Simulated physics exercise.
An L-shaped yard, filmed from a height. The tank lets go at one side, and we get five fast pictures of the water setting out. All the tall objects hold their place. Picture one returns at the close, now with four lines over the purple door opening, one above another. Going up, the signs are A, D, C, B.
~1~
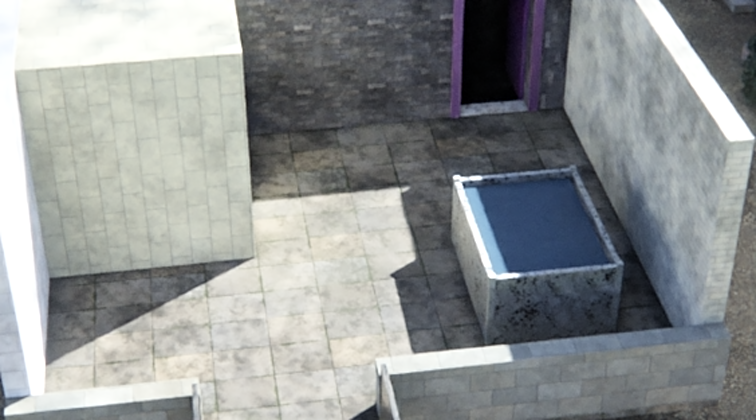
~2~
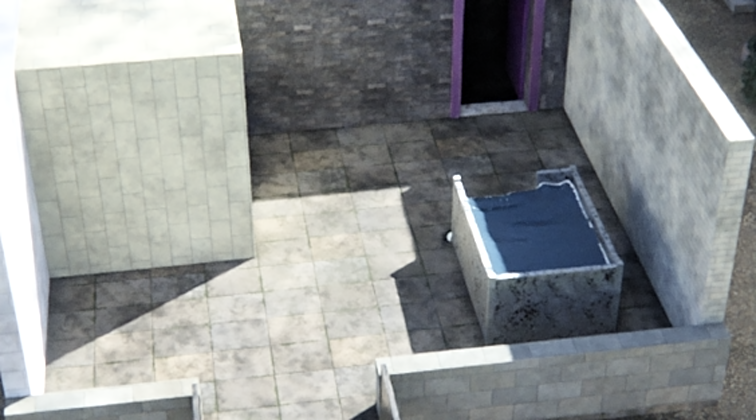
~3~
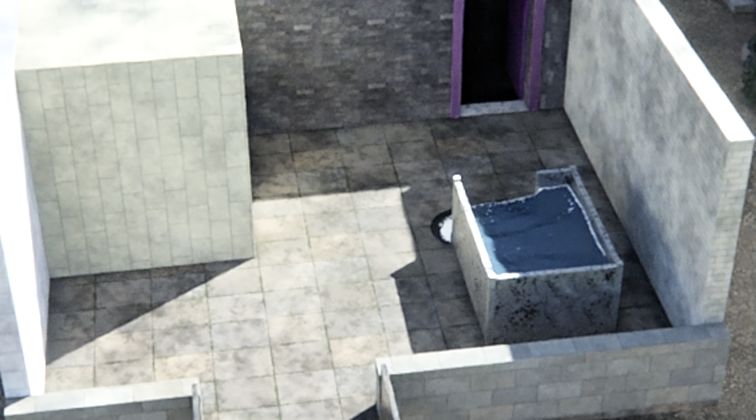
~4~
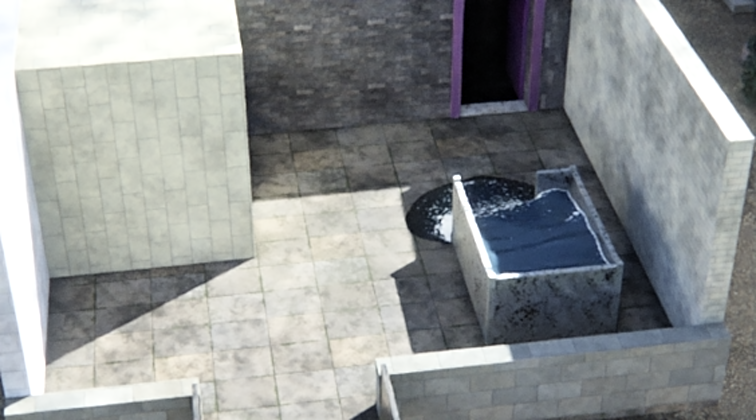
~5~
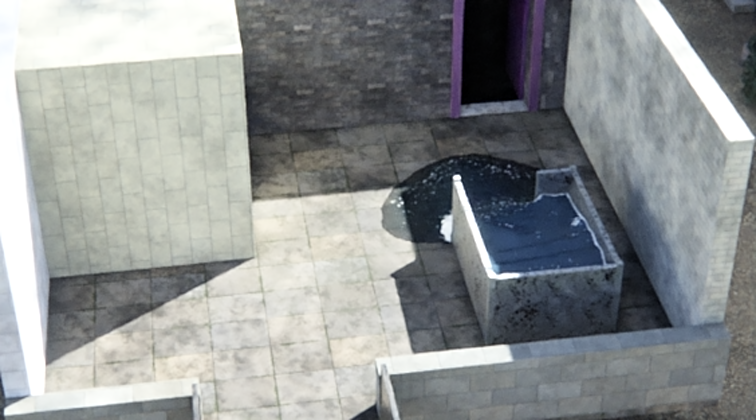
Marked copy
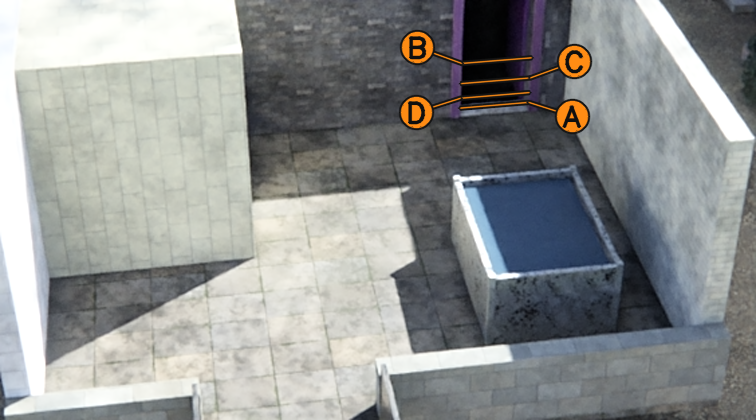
In this clip, seen from above, water in a stone tank in a paved yard drops at the back, where the wall is now partly gone, and a dark, foaming pool spreads across the paving behind and left of it.
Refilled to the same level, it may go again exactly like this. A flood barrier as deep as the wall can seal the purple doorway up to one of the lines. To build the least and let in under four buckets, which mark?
It is D.
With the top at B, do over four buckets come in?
No, not at all.
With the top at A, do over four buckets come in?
Yes, that goes wrong.
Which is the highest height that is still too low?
A.
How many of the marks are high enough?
Three.
On the marked copy, A at (494, 105); B at (496, 60); C at (495, 80); D at (495, 95); from the bottom up A, D, C, B.
If A is chosen, about 14 bucketfuls get in.
If B is chosen, nothing gets over.
If C is chosen, nothing gets over.
If D is chosen, a splash gets over, under a bucket.
